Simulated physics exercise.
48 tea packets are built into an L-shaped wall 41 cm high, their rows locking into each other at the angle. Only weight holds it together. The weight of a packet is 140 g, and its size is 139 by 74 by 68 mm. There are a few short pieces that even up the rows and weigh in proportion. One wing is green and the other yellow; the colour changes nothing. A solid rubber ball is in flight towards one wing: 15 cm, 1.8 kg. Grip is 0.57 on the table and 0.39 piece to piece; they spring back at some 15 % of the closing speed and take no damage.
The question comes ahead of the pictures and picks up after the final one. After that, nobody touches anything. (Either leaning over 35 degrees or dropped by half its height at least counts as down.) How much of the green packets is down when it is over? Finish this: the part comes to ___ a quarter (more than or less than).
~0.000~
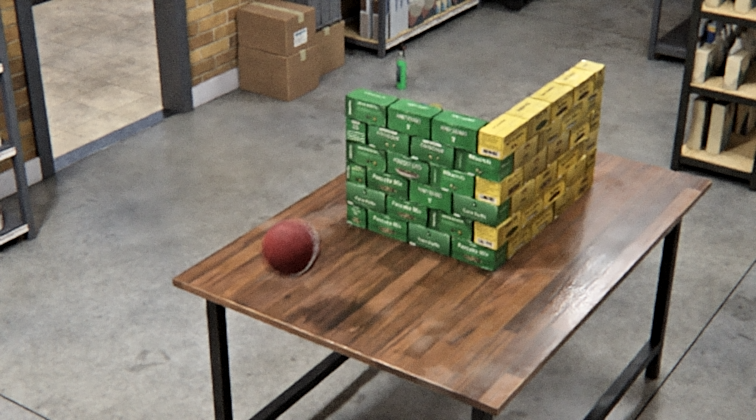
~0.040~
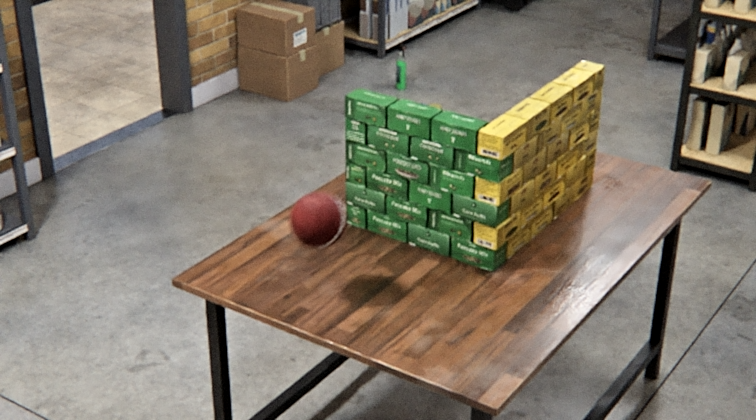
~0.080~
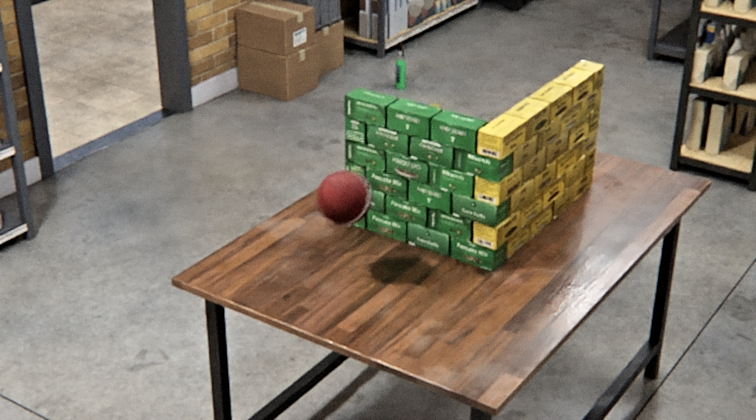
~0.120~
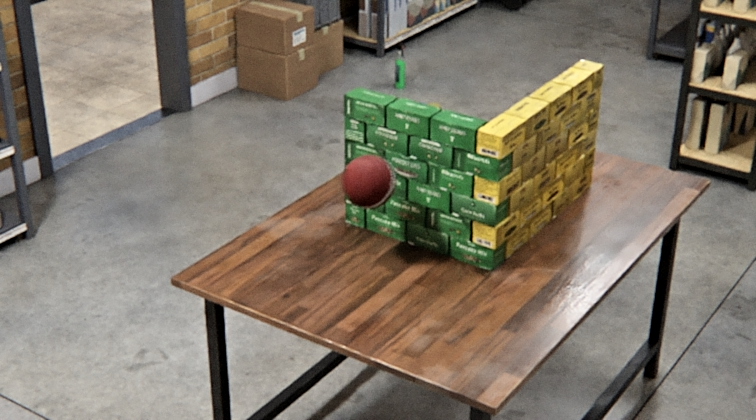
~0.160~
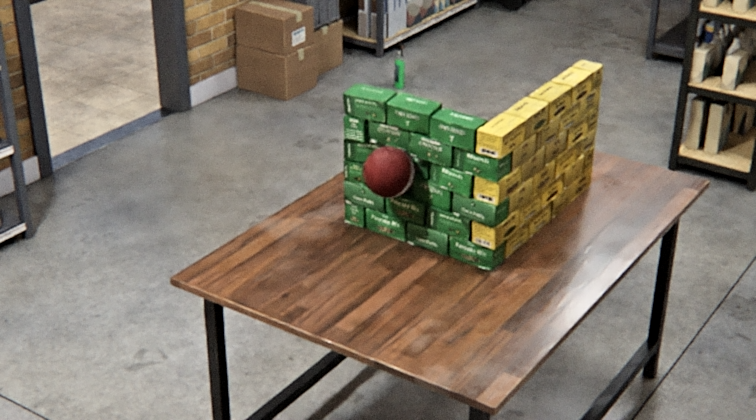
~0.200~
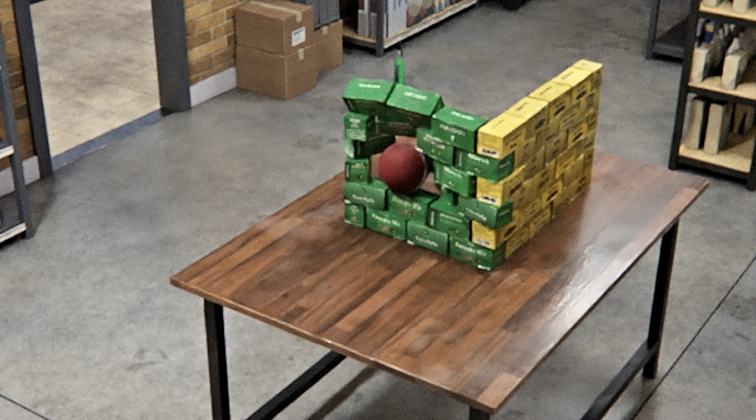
It comes to more than a quarter.
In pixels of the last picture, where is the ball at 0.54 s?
It should be near pixel (489, 140).
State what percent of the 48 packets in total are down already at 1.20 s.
By then 35 %.
Around 0.30 s, ball still moving; 7 of the 21 green packets down (7 of 48 in all colours); top green packet tipped 72°; top yellow packet displaced 11 mm.
Around 0.54 s, ball still moving; 11 of the 21 green packets down (11 of 48 in all colours); top green packet on its side; top yellow packet tipped 7°.
Around 0.80 s, ball still moving; 15 of the 21 green packets down (16 of 48 in all colours); top green packet upside down; top yellow packet tipped 37°, 7 cm lower.
Around 1.20 s, ball still moving; 15 of the 21 green packets down (16 of 48 in all colours); top green packet upside down; top yellow packet tipped 19°, 32 cm lower.
Finally (2.2 s), ball rolling away; 15 of the 21 green packets down (16 of 48 in all colours); top green packet upside down; top yellow packet 34 cm lower. That is 71 per cent. Seen by the last camera, middles, top green packet near (378, 177), top yellow packet near (372, 237).
